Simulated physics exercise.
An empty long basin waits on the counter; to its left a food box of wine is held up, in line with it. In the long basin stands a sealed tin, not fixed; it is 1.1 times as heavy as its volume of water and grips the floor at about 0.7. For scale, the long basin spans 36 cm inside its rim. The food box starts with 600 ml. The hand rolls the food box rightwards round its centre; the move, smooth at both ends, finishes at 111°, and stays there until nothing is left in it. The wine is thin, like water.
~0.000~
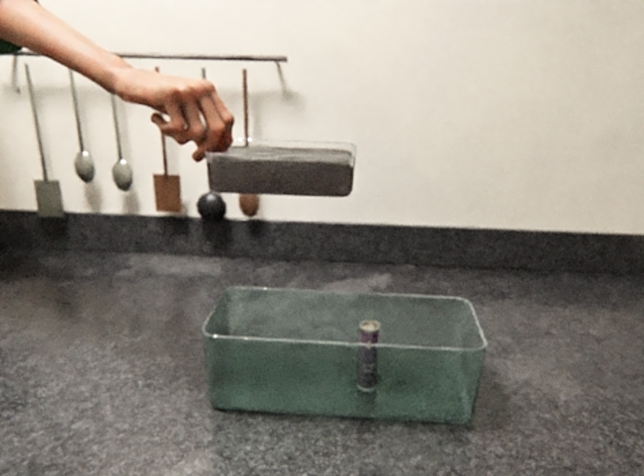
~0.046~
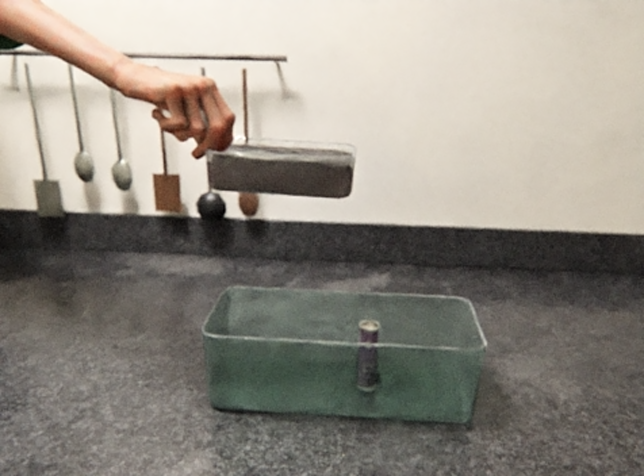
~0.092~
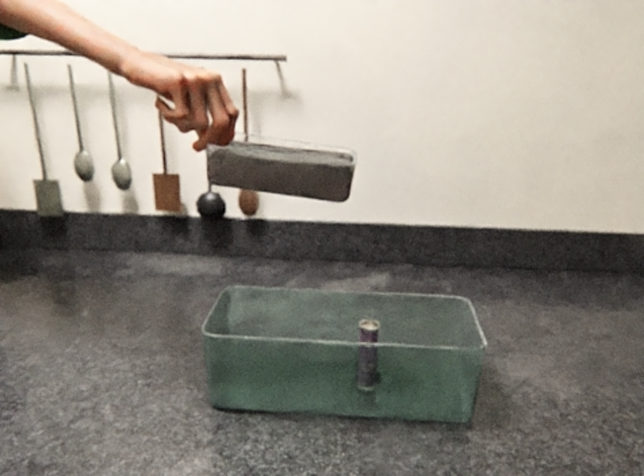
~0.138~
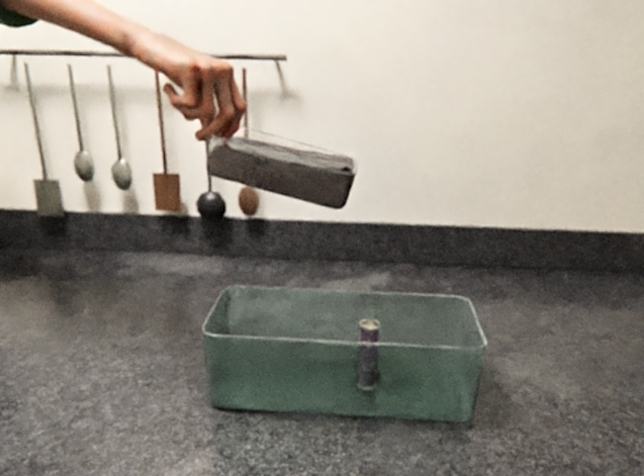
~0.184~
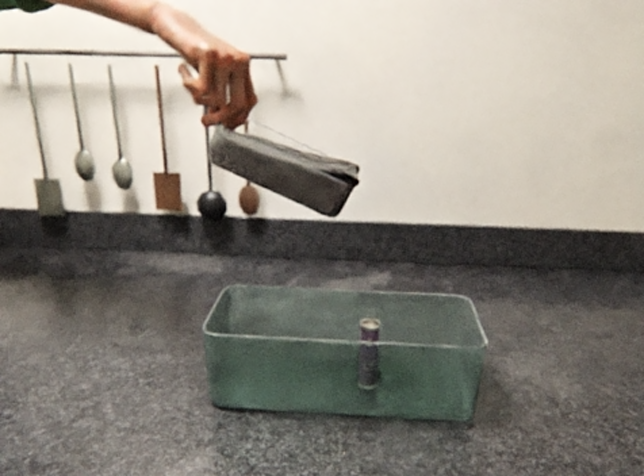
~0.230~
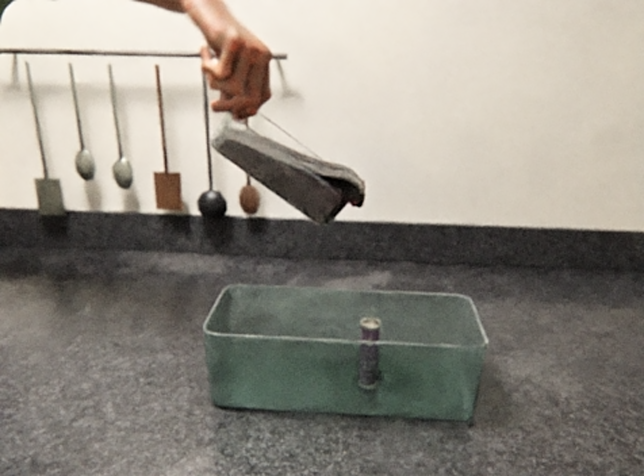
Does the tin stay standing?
The tin stays up.
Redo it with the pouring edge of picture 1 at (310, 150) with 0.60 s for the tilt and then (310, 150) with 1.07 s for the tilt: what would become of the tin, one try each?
First it goes over; then it keeps standing.
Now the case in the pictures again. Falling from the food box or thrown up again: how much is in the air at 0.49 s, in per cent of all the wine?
About 50 per cent.
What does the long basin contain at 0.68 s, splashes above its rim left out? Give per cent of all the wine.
Near 78 in a hundred.
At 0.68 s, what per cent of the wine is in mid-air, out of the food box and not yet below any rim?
Some 14 per cent.
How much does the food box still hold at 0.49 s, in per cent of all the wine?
Some 6 per cent.
By 0.49 s the tilt is 102° and 6 per cent is still to pour; the tin stands where it began.
By 0.68 s the tilt is 111° and 1 per cent is still to pour; the tin stands where it began.
By 0.88 s the tilt is 111° and 0 per cent is still to pour; the tin stands where it began.
By 1.10 s the tilt is 111° and 0 per cent is still to pour; the tin stands where it began.
At rest the tin stands where it began.
